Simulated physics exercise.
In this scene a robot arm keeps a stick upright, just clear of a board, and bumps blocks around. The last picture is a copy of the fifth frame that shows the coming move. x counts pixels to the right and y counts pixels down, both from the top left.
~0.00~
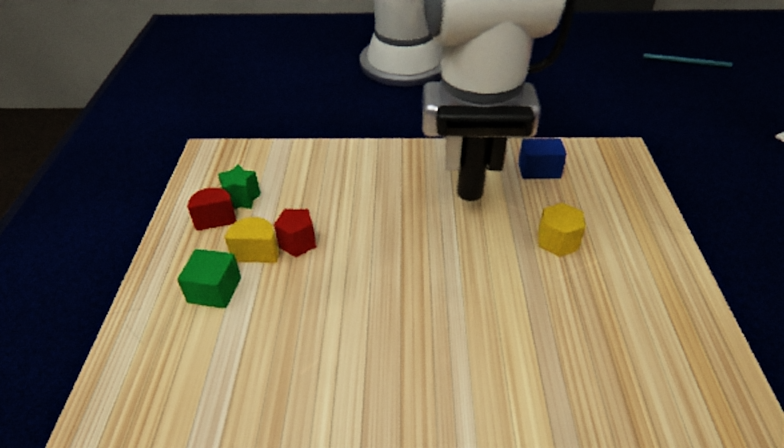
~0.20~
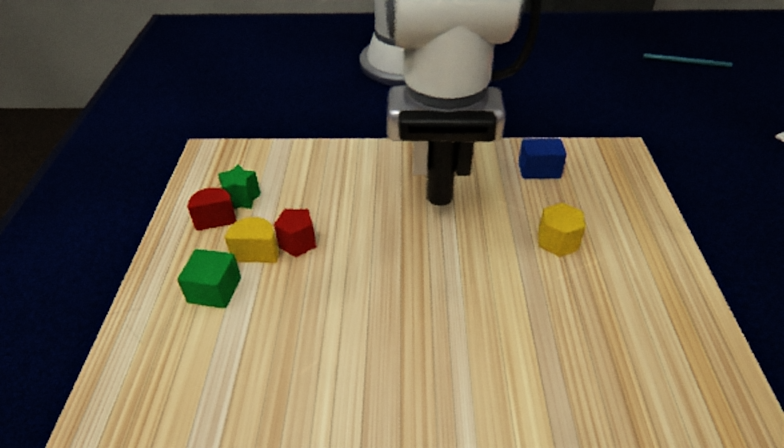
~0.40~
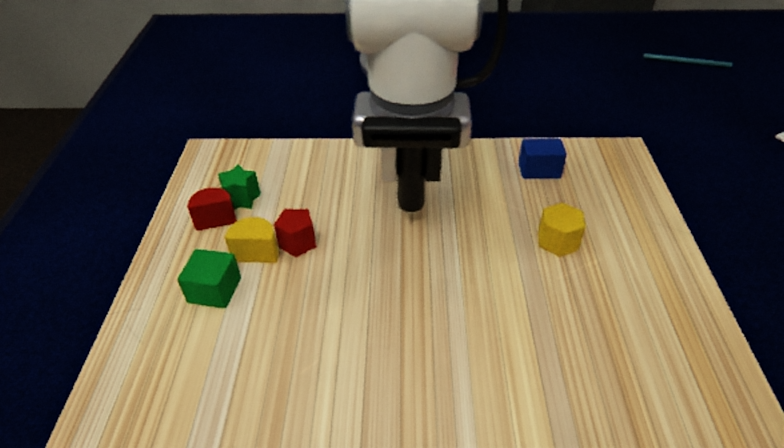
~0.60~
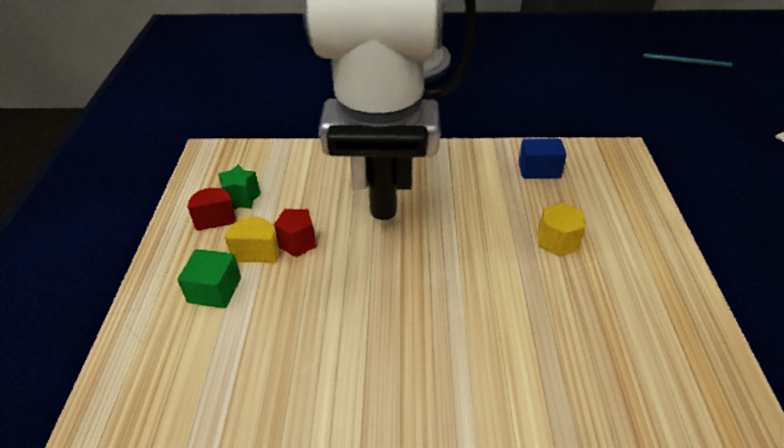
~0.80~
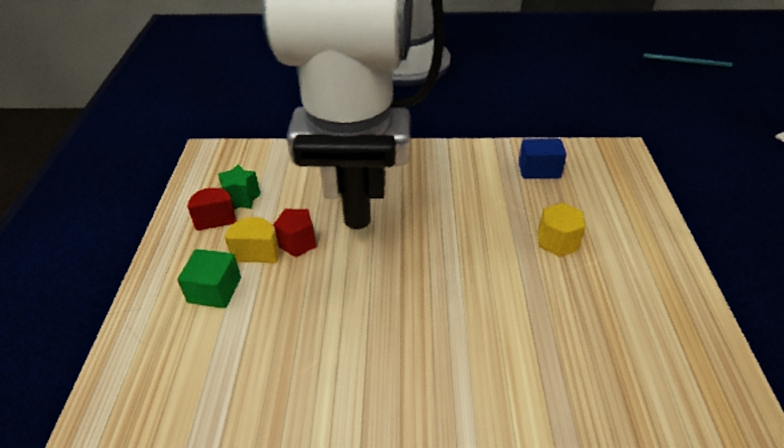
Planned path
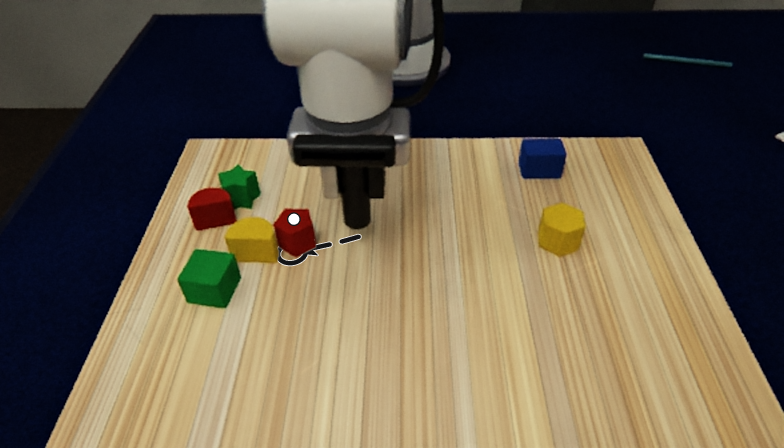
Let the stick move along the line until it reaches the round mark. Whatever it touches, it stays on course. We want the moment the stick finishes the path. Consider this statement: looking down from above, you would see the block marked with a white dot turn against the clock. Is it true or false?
Verdict: False.
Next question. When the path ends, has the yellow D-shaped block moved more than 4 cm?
No, that is not how it ends up.
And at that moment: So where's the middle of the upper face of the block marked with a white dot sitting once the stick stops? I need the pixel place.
Answer: (264, 217).
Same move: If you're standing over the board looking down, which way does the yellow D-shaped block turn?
Direction: Anticlockwise.
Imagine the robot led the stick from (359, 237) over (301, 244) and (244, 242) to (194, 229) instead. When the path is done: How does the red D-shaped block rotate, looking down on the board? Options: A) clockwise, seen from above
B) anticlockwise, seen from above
The answer is A.
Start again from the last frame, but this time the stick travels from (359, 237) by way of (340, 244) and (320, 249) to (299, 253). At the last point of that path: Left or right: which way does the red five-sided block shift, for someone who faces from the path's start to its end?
Over to the right.
The drawn path runs from (359, 237) via (337, 243) and (315, 248), ending at (292, 253); the dot is on the red five-sided block.
On the path given first. Halfway along, stick (324, 229); red five-sided block (291, 219).
At the end, stick (289, 236); green square not moved; yellow D-shaped block (222, 229), turned 20° anticlockwise; red five-sided block (264, 217), turned 50° clockwise.
